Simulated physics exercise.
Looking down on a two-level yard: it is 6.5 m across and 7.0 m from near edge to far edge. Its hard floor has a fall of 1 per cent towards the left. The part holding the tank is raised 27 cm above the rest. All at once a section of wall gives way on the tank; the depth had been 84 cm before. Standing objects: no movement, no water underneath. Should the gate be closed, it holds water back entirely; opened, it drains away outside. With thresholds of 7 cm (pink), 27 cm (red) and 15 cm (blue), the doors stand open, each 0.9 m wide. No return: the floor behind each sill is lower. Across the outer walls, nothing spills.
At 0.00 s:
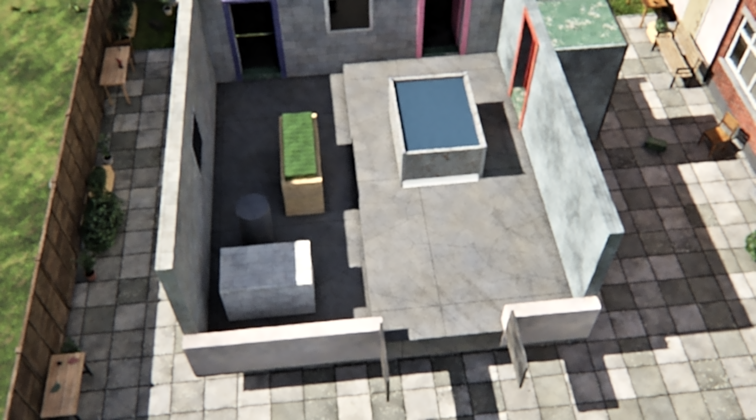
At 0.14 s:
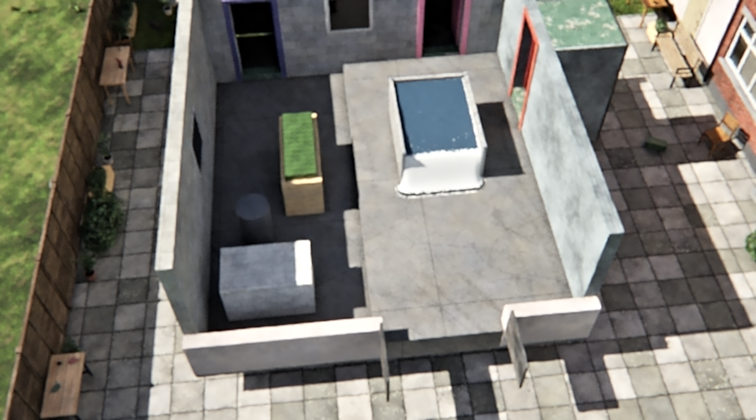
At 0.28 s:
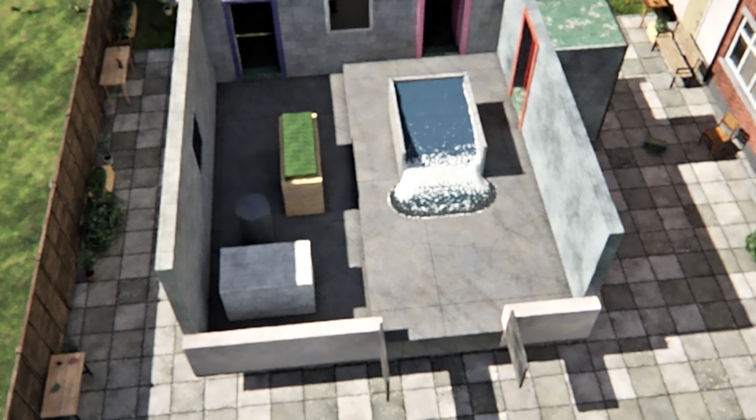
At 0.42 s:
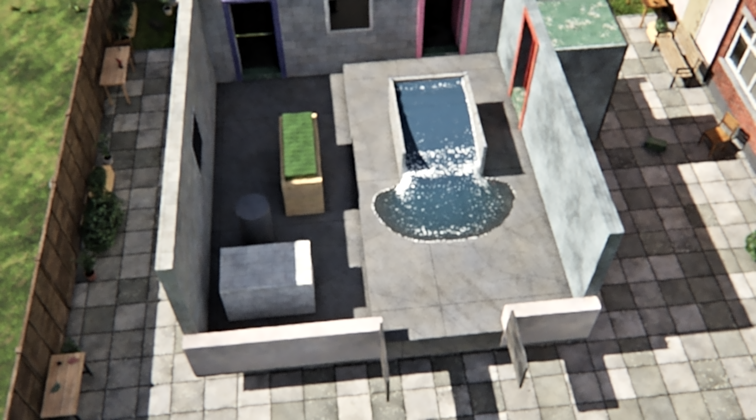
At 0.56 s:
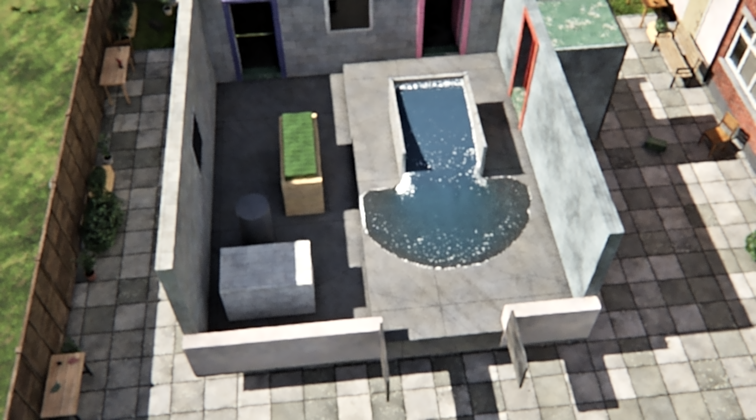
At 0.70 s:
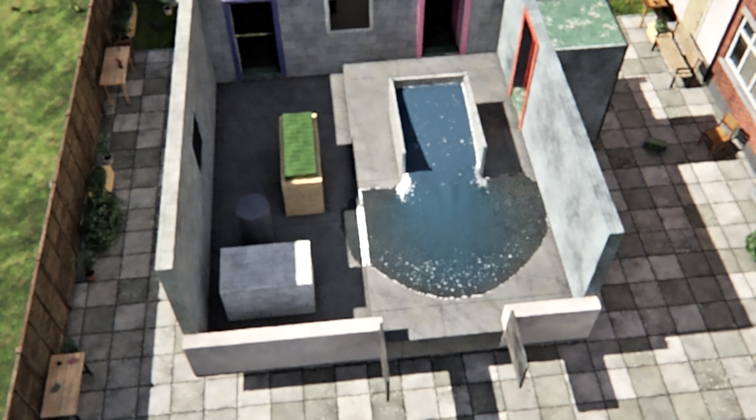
A roofless grey walled yard, paved in pale slabs outside, is seen from high above by a still camera. A white-rimmed tank of blue water stands on the raised right part, with a green-topped block, a dark cylinder and a grey box on the darker floor at left. The tank's near side gives way, and water gushes out, foaming white, then fans toward the viewer in a widening, sparkling sheet.
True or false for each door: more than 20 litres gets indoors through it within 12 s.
Pink door - false; red door - false; blue door - false.
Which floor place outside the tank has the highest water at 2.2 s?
About (567, 311).
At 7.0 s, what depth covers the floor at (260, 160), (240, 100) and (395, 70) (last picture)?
Depth readings in turn - 2, 2, 0 cm.
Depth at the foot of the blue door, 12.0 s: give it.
Some 6.5 cm.
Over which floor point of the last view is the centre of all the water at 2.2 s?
Its balance point lies near (447, 221).
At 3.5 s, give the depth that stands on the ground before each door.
Readings (cm): Pink = 0; red = 0; blue = 0.
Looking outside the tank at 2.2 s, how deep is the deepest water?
Roughly 40 cm.
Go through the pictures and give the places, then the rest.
In the first picture, still water, 84 cm deep, in the tank at (436, 114).
In the second picture, water pours out at (442, 169) and has run 0.9 m, to (399, 188); deepest outside 34 cm, 84 cm at the tank's back.
In the third picture, the front is at (399, 207), 1.1 m from the gap at (442, 171); 1.4 m2 of floor is under water; 84 cm left at the back of the tank.
In the fourth picture, the front is at (406, 234), 1.5 m from the gap at (442, 172); 2.9 m2 of floor is under water; 78 cm left at the back of the tank.
In the fifth picture, water pours out at (442, 173) and has run 2.0 m, to (447, 265); deepest outside 38 cm, 71 cm at the tank's back.
In the sixth picture, the front is at (440, 294), 2.7 m from the gap at (442, 173); 7.4 m2 of floor is under water; 72 cm left at the back of the tank.
After 1.4 s water covers 35 % of the floor and is deepest (43 cm) near (577, 310); pink door not reached, red door not reached, blue door not reached.
After 2.2 s water covers 35 % of the floor and is deepest (40 cm) near (567, 311); pink door not reached, red door not reached, blue door not reached.
After 3.5 s water covers 40 % of the floor and is deepest (26 cm) near (208, 355); pink door not reached, red door not reached, blue door not reached.
After 7.0 s water covers 70 % of the floor and is deepest (22 cm) near (208, 355); pink door 2 cm at the sill, 0 L in, red door 1 cm at the sill, 0 L in, blue door not reached.
After 12.0 s water covers 85 % of the floor and is deepest (12 cm) near (208, 355); pink door 3 cm at the sill, 0 L in, red door 2 cm at the sill, 0 L in, blue door 6 cm at the sill, 0 L in.
